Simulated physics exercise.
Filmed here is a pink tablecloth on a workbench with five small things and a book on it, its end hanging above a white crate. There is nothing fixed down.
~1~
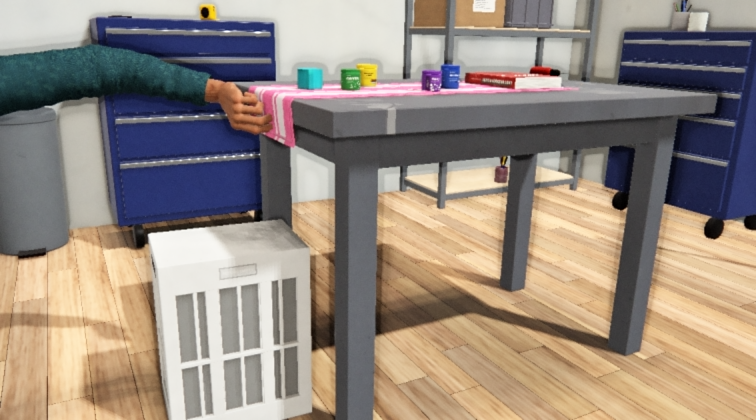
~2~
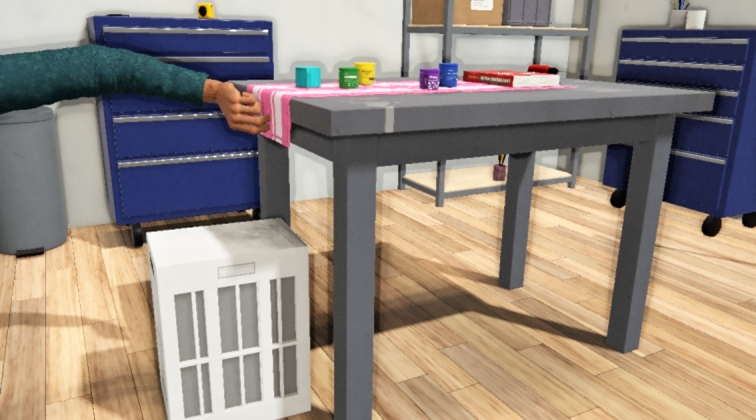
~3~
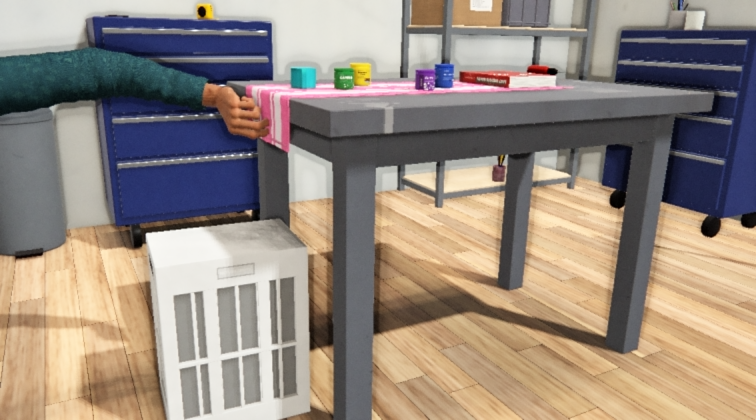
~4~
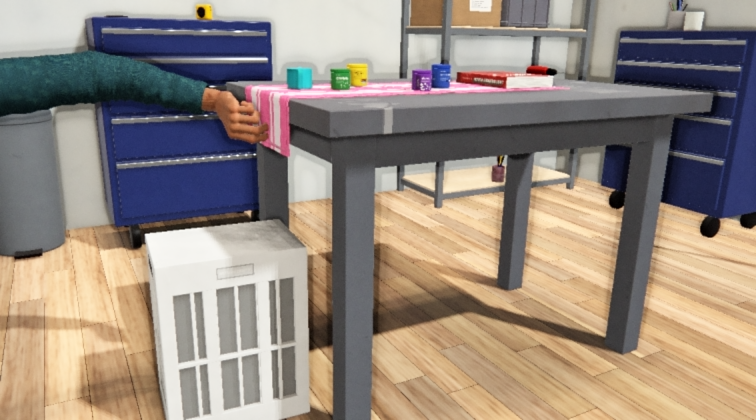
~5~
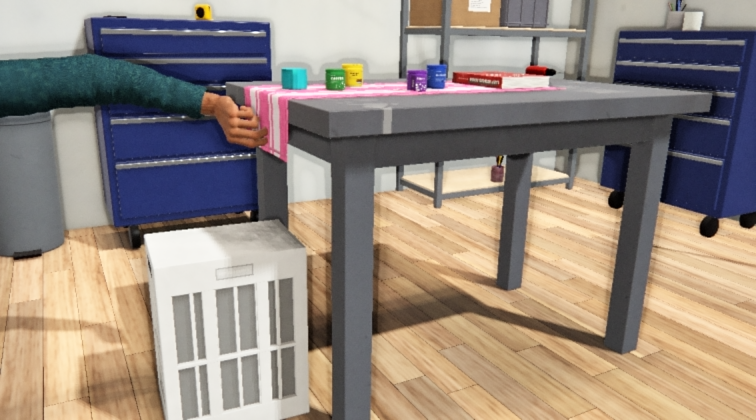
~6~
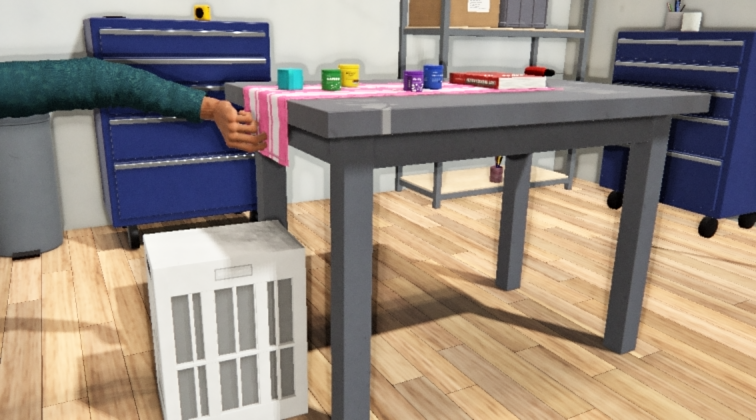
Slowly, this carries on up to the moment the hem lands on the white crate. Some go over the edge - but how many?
Okay, the things that come down total two by my count.
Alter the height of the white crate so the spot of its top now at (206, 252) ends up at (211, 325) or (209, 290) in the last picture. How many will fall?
4 and 3.
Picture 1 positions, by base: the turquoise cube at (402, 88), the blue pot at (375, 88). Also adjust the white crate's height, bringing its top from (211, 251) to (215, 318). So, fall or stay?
Looks like the turquoise cube ends up down, and the blue pot ends up down.
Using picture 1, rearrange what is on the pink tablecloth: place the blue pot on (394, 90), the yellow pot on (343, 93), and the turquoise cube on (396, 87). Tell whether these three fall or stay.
Blue pot: Stays. Yellow pot: Goes. Turquoise cube: Stays.
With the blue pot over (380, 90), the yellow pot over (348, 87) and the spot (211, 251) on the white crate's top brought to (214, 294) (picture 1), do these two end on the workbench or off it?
As for the blue pot, it leaves the top; as for the yellow pot, it leaves the top.
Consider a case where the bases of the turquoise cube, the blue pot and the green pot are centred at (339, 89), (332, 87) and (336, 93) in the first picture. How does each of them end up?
Result - turquoise cube down, blue pot down, green pot down.
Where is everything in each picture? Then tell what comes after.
The first frame shows hem (294, 148); turquoise cube (310, 69); green pot (351, 69); yellow pot (367, 65); purple pot (432, 71); blue pot (450, 65); top of the crate (211, 251).
The second frame shows hem (290, 147); turquoise cube (308, 67).
The third frame shows hem (289, 153); green pot (344, 68).
The fourth frame shows hem (291, 157); yellow pot (357, 64); top of the crate (208, 251).
The fifth frame shows hem (287, 162); purple pot (417, 70).
The sixth frame shows hem (289, 166); turquoise cube (290, 69); green pot (331, 70); yellow pot (348, 65); purple pot (414, 71); blue pot (433, 65).
Soon after, hem near (265, 199); turquoise cube gone.
After that, hem on the crate; turquoise cube and green pot gone.
In the end, hem on the crate; turquoise cube and green pot gone. Over the edge go two.
